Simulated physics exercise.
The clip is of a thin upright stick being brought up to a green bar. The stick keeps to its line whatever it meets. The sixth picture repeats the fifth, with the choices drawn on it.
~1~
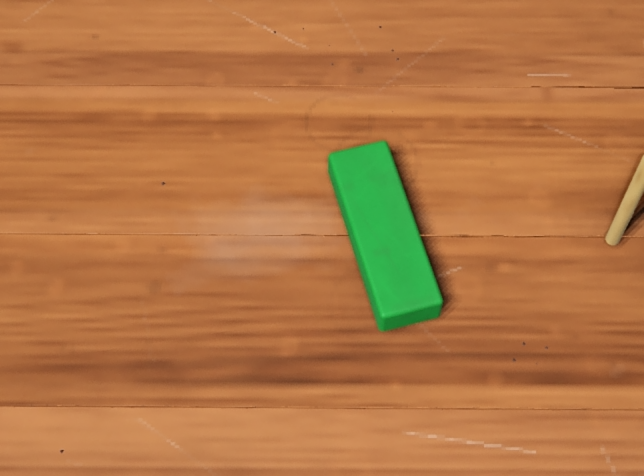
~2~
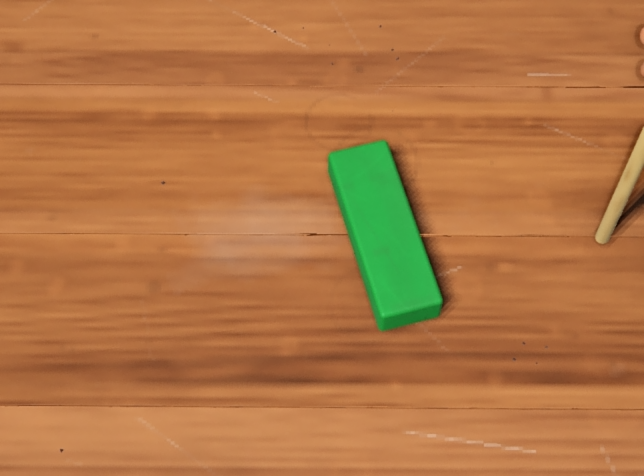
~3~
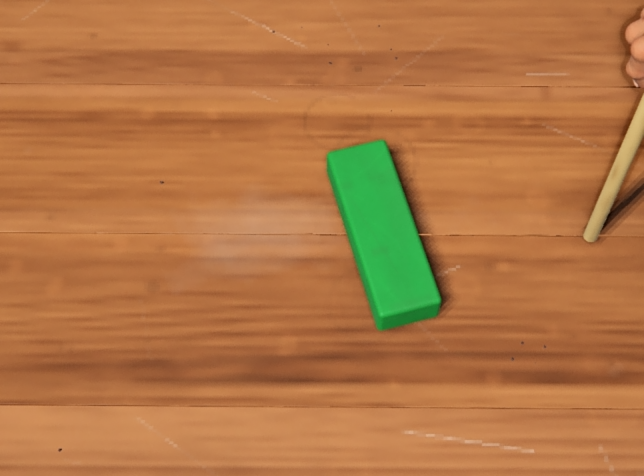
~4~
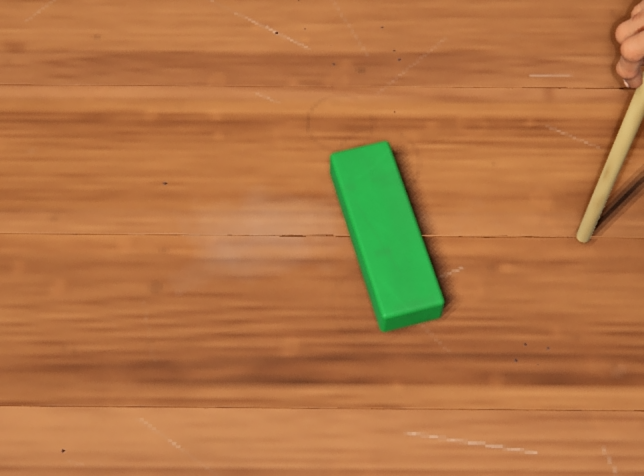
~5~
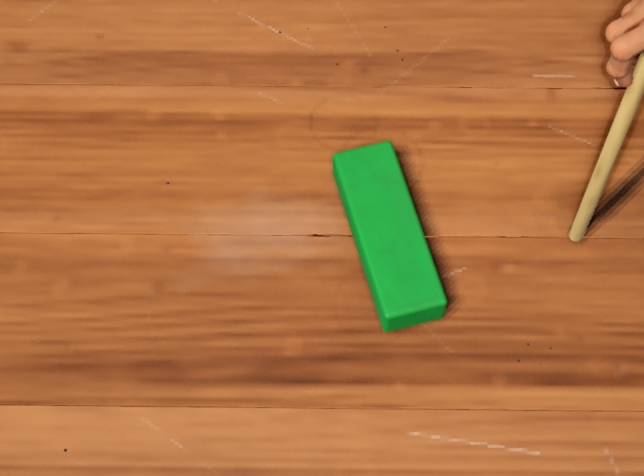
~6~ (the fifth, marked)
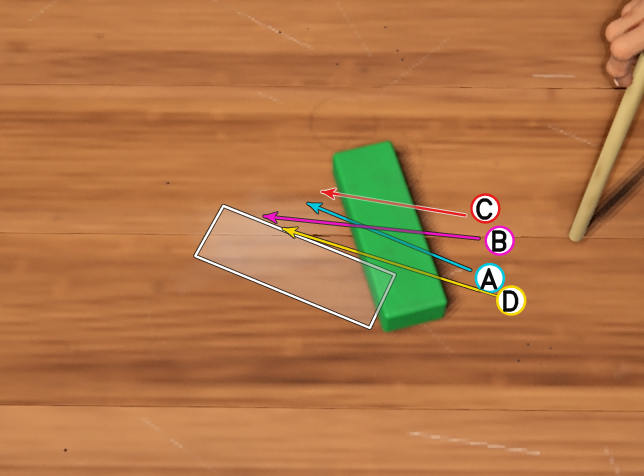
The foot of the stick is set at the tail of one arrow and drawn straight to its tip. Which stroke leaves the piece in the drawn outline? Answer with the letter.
Push along B.
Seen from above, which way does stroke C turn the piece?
It turns anticlockwise.
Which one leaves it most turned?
D.
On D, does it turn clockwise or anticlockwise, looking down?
Clockwise.
On the marked copy, A from (470, 270) to (308, 204); B from (479, 239) to (264, 216); C from (466, 215) to (322, 192); D from (480, 291) to (284, 229).
With B. Early on, foot of the stick (401, 232), piece (366, 226).
Further on, foot of the stick (322, 223), piece (307, 238).
At the end, foot of the stick (264, 217), piece (292, 249); it fills the outline.
As for the rest, A leaves the piece out of the outline, at (277, 208); C leaves the piece out of the outline, at (344, 235); D leaves the piece out of the outline, at (277, 175).
